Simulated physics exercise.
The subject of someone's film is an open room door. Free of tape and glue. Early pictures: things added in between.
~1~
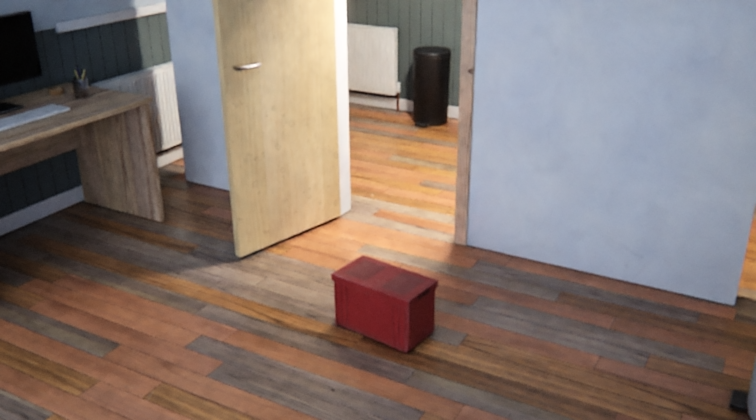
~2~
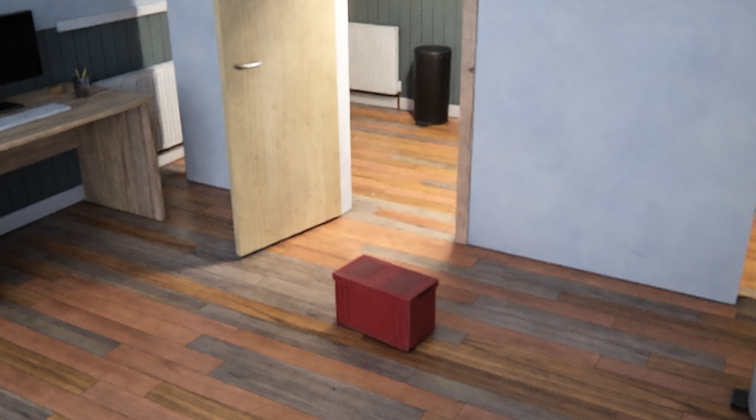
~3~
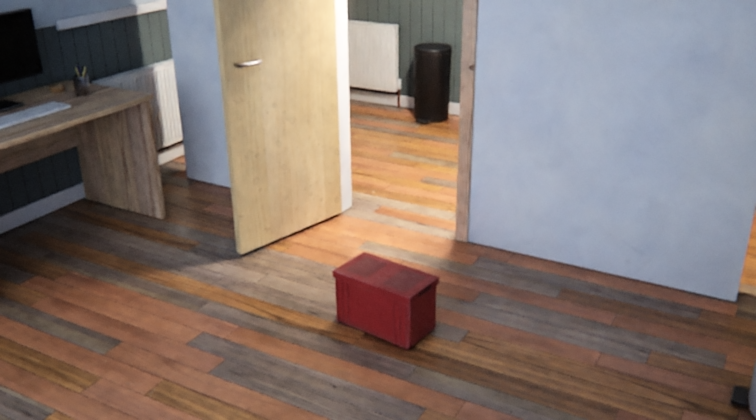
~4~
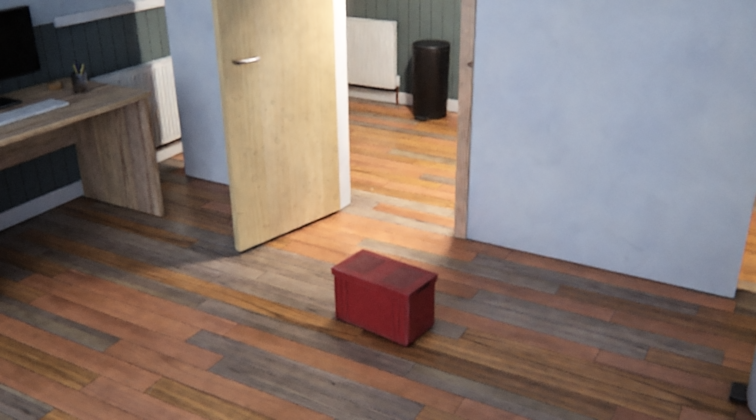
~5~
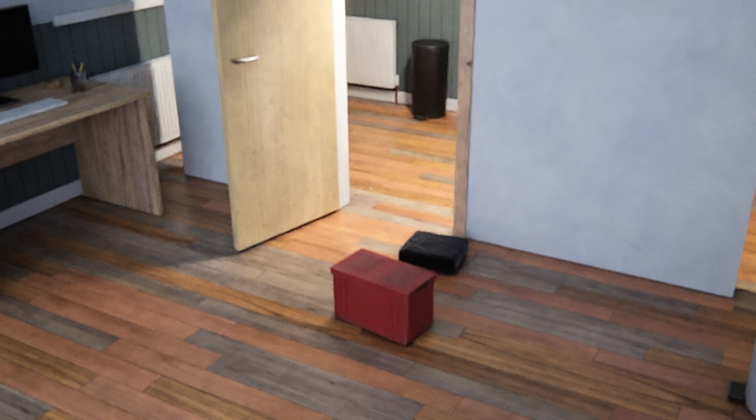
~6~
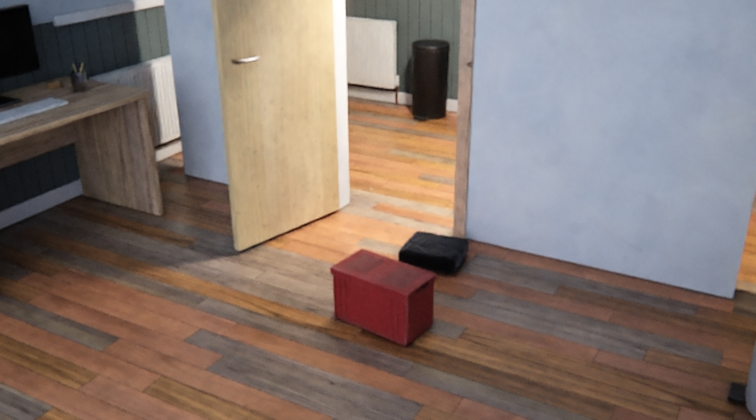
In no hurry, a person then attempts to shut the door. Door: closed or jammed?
It goes shut.
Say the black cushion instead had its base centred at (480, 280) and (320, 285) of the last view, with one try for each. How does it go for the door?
Well, on try one it completes its arc, and on try two it completes its arc.
Then, 0.80 s after the last picture, door 72° open.
Then, 1.30 s after the last picture, door 32° open.
Then, 1.50 s after the last picture, door 16° open; black cushion slid a little near (459, 252).
At rest, door 0° open; moved from the start, black cushion; red tote in place. Seen from the same camera at the end, black cushion near (465, 252).
